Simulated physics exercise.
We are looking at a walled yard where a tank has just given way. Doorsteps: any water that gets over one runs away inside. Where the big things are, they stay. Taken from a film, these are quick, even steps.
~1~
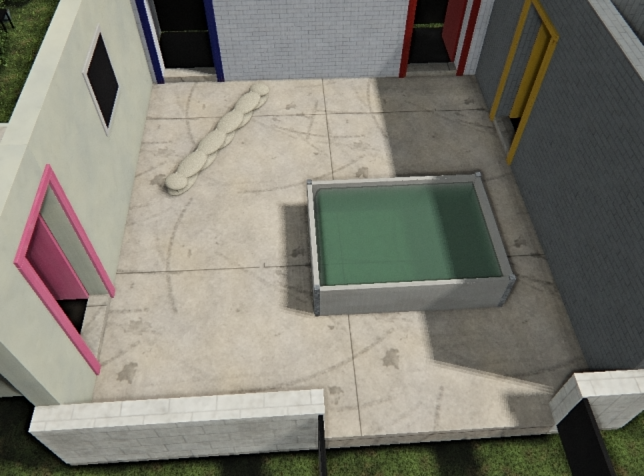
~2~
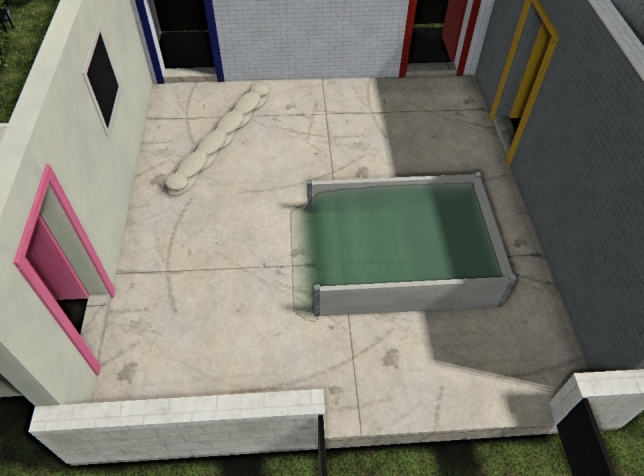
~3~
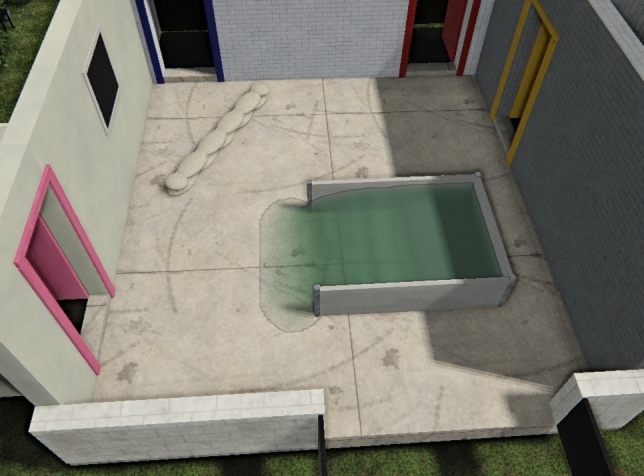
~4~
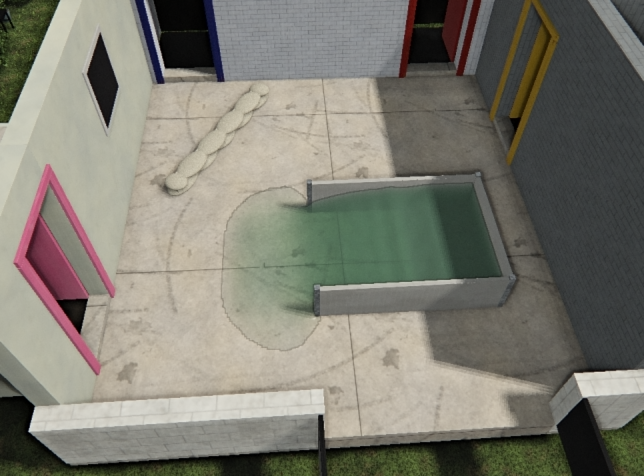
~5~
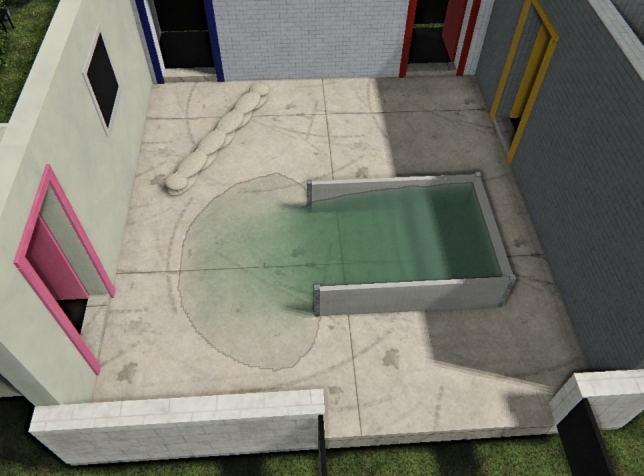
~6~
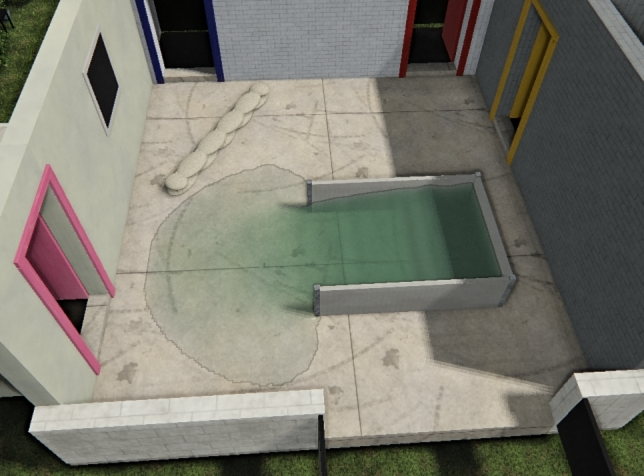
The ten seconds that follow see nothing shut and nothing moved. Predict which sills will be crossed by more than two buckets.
Outcome: The yellow door holds up fine I think; the red door holds up fine I think; the pink door gets overrun I think; the blue door holds up fine I think.
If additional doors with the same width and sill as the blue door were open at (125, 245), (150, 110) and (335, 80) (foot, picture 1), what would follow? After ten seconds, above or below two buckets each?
In order: Exceeds it, falls short, falls short.
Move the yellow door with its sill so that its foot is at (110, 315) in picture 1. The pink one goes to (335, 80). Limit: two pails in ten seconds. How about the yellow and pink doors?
Yellow exceeds the limit; pink stays within the limit.
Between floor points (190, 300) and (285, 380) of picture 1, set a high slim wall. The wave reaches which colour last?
That would be the yellow door.
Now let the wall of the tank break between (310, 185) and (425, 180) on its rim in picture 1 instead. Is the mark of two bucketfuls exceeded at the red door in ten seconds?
At the red door, the inflow beats the threshold.
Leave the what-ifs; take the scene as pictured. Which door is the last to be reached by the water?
I'd go with the yellow door.
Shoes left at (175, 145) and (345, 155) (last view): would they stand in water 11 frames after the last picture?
So I'd put them as swamped and unwetted.
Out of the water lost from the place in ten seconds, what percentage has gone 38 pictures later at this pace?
Some 55 per cent.
A moment on, water covers 30 % of the floor; the yellow door not reached, the red door not reached, the pink door under two buckets in, the blue door not reached.
Next, water covers 35 % of the floor; the yellow door not reached, the red door not reached, the pink door over two buckets in, the blue door not reached.
Then, water covers 50 % of the floor; the yellow door not reached, the red door not reached, the pink door far over two buckets in, the blue door wet at the sill, nothing in.
Later, water covers 80 % of the floor; the yellow door not reached, the red door wet at the sill, nothing in, the pink door far over two buckets in, the blue door under two buckets in.
In the end, water covers 90 % of the floor; the yellow door wet at the sill, nothing in, the red door wet at the sill, nothing in, the pink door far over two buckets in, the blue door under two buckets in.
